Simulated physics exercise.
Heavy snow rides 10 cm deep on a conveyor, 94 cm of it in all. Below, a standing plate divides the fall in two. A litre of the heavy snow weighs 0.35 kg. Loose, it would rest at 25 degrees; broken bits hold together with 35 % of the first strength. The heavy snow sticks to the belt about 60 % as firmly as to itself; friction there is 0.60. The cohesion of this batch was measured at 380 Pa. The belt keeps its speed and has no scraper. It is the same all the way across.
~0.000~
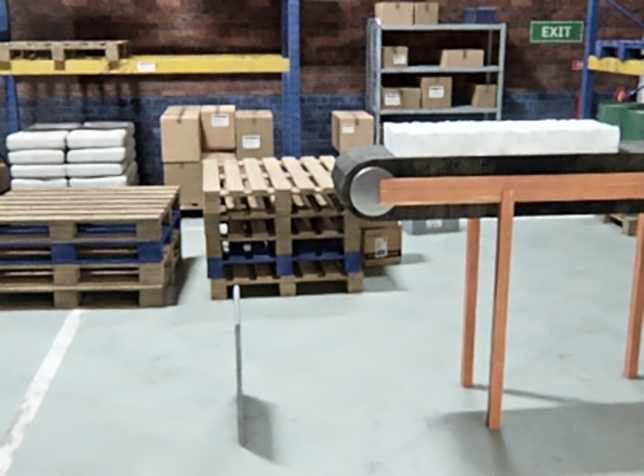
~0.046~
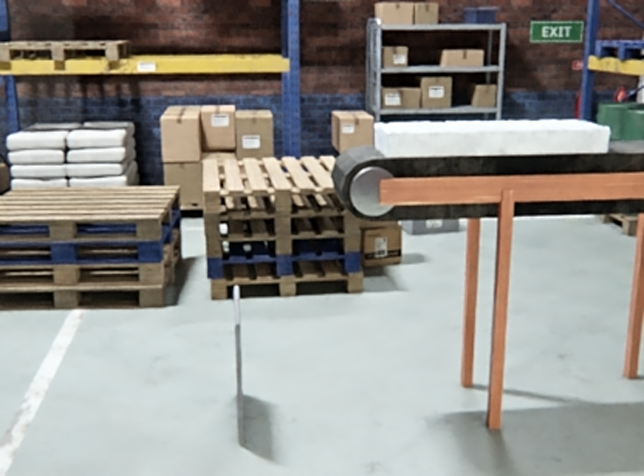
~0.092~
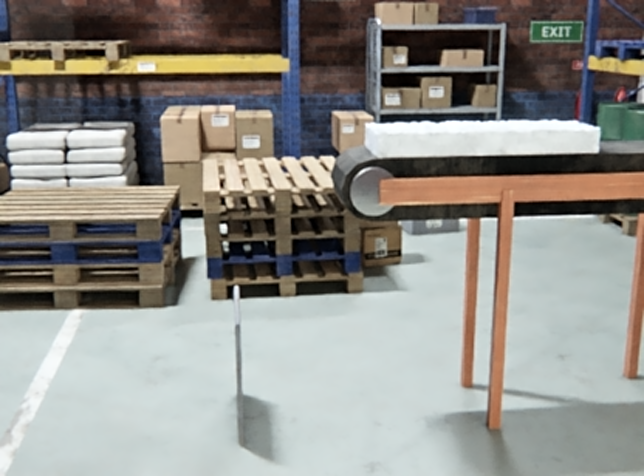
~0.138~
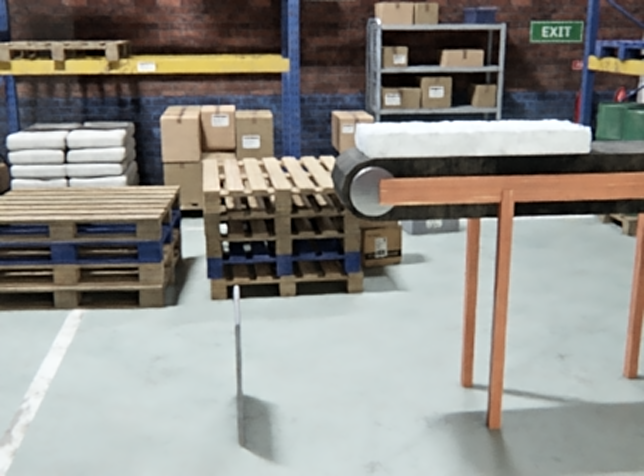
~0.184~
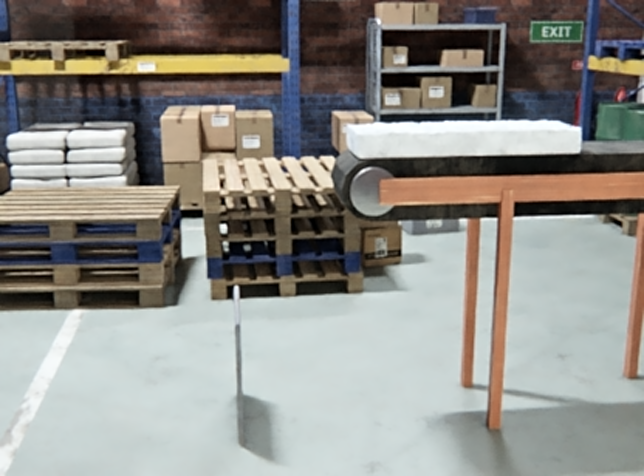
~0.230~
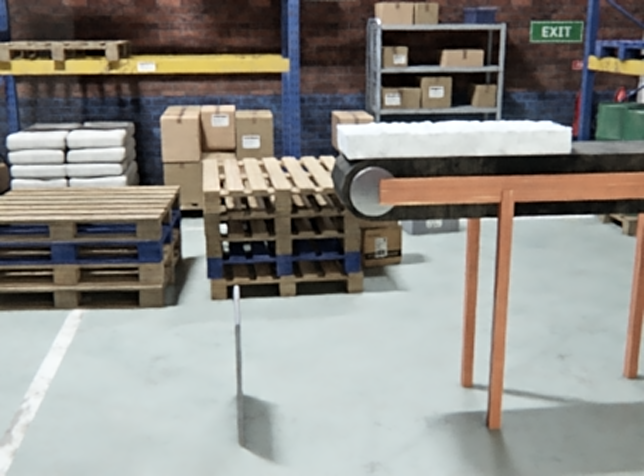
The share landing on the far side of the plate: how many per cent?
The share landing on the far side of the plate is near 0 %.
By 0.53 s, 0 % is beyond the plate's line.
By 0.88 s, 0 % is beyond the plate's line.
By 1.24 s, 0 % is beyond the plate's line.
By 1.59 s, 0 % is beyond the plate's line.
By 2.82 s, at the end, 0 % is beyond the plate's line.
